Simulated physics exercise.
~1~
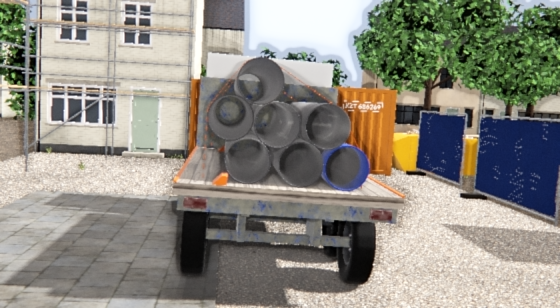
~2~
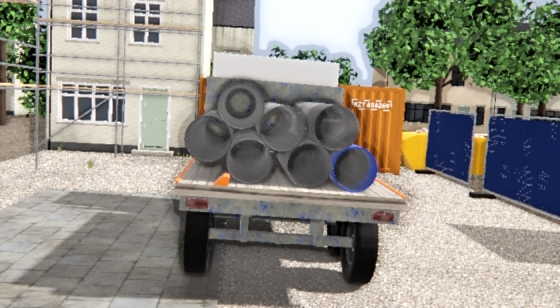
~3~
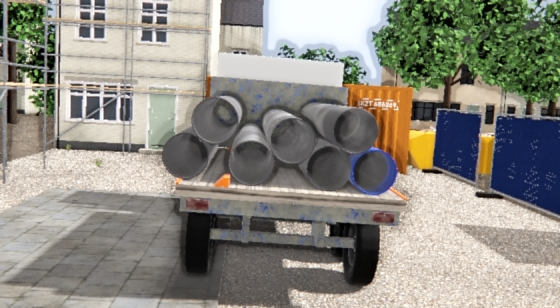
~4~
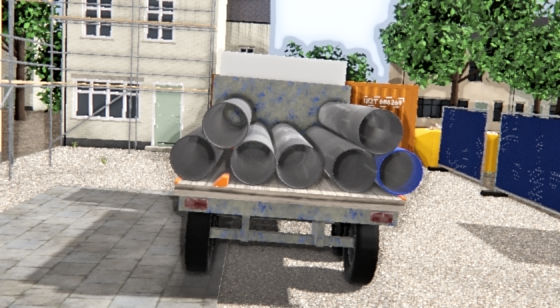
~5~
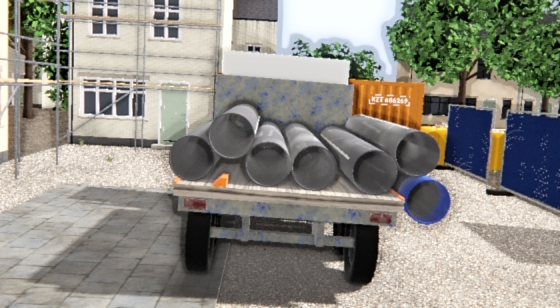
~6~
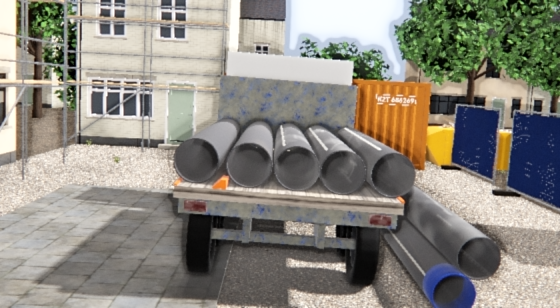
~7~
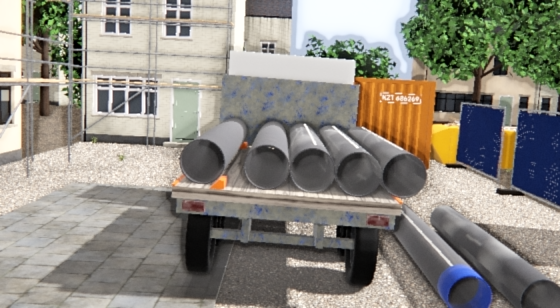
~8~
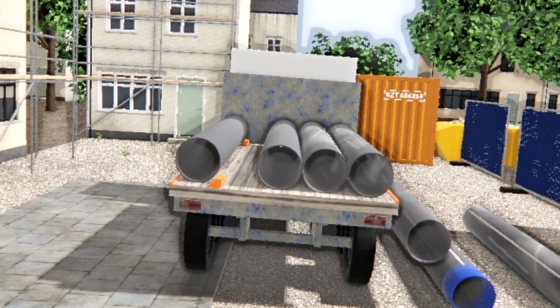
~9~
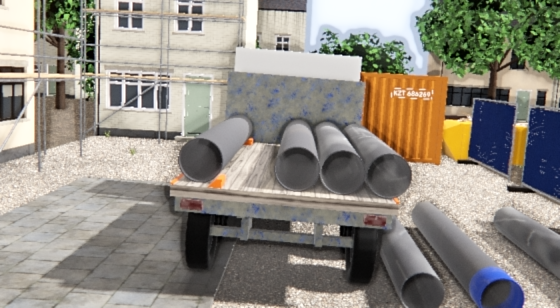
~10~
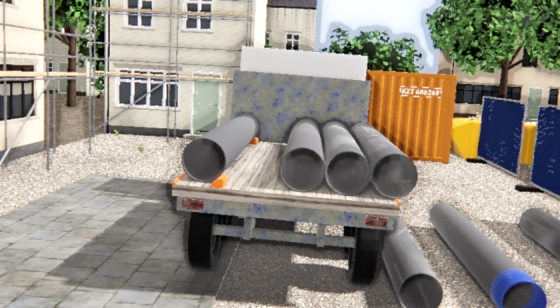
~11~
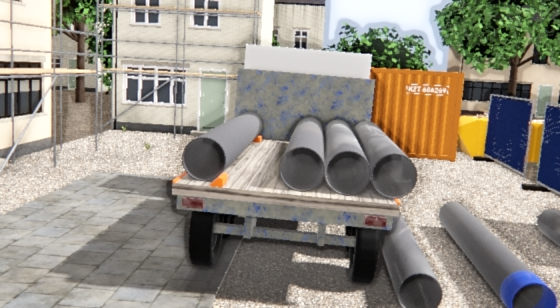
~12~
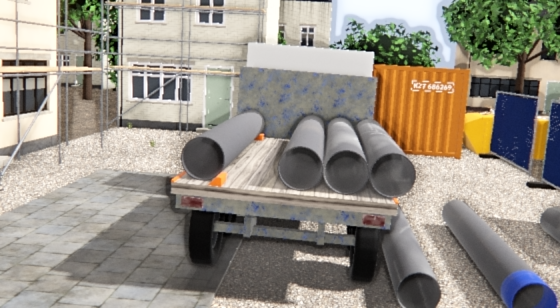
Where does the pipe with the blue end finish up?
It rolls off the right side of the deck and ends up on the gravel, between two grey pipes.
